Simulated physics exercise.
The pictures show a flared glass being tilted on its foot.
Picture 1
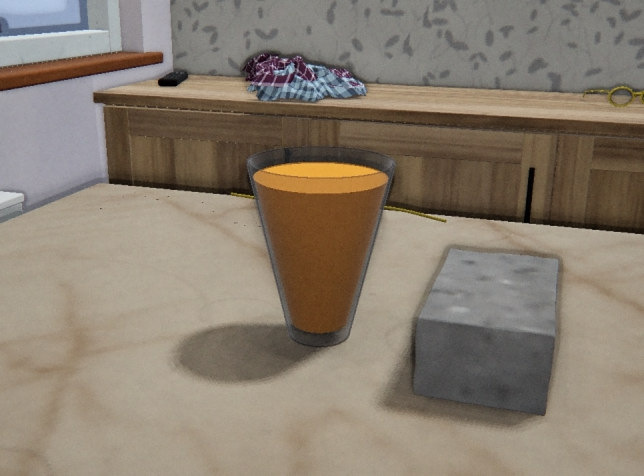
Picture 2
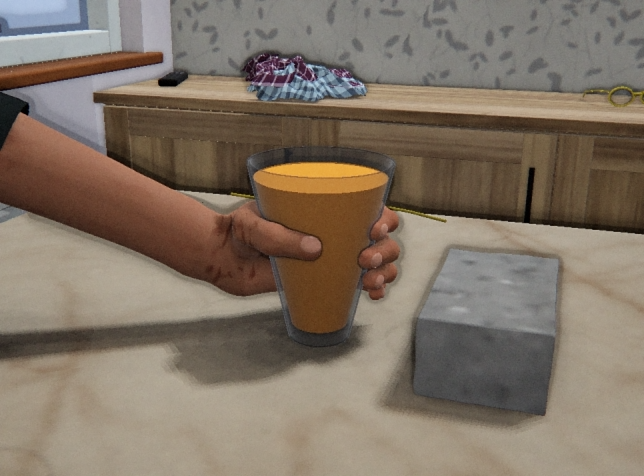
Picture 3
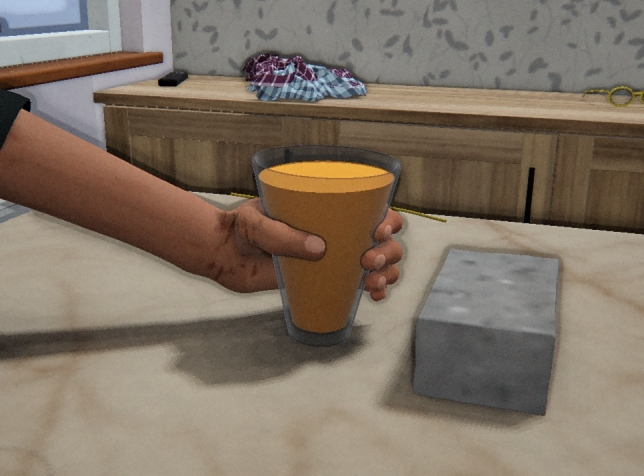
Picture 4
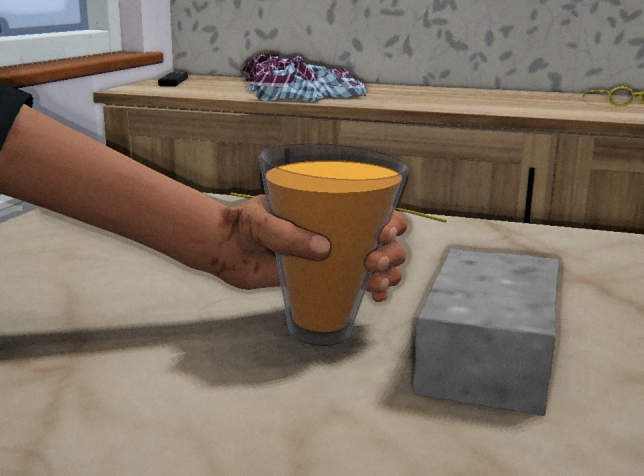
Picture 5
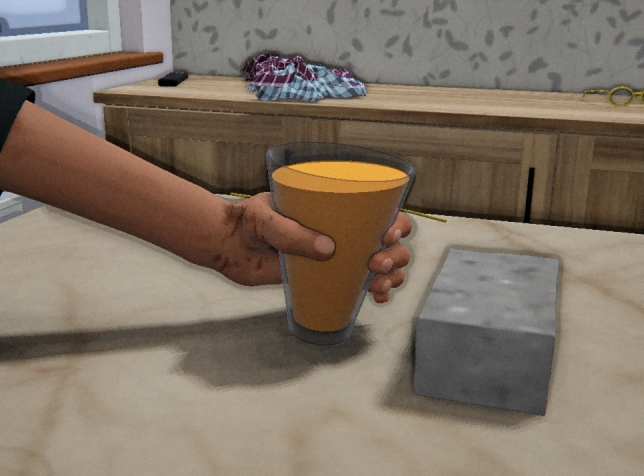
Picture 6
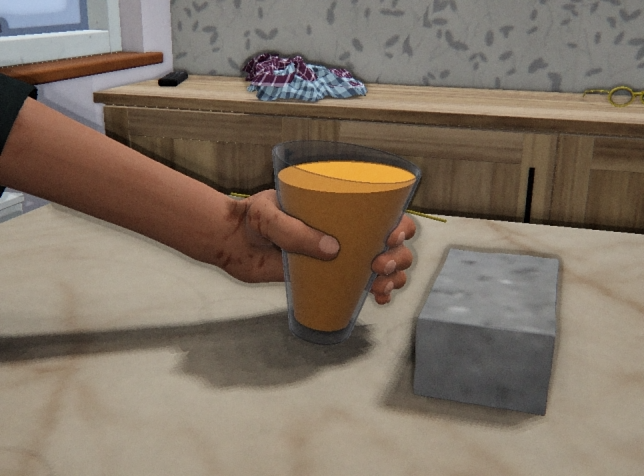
On a marble-patterned tabletop, a nearly full flared glass of orange drink stood beside a grey brick; a hand reached in from the left, gripped it, and slowly leaned it slightly to the right.
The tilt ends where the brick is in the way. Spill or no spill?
The flared glass slops over.
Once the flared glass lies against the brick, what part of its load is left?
Close to 70 %.
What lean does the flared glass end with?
About 35°.
Shortly, the flared glass leans by about 20°; it has lost some; nearly all of the orange juice is inside.
Then, the flared glass leans by about 30°; it has lost some; about three quarters of the orange juice is inside.
At the finish, the flared glass leans by about 35°, against the brick; it has lost some; about three quarters of the orange juice is inside.
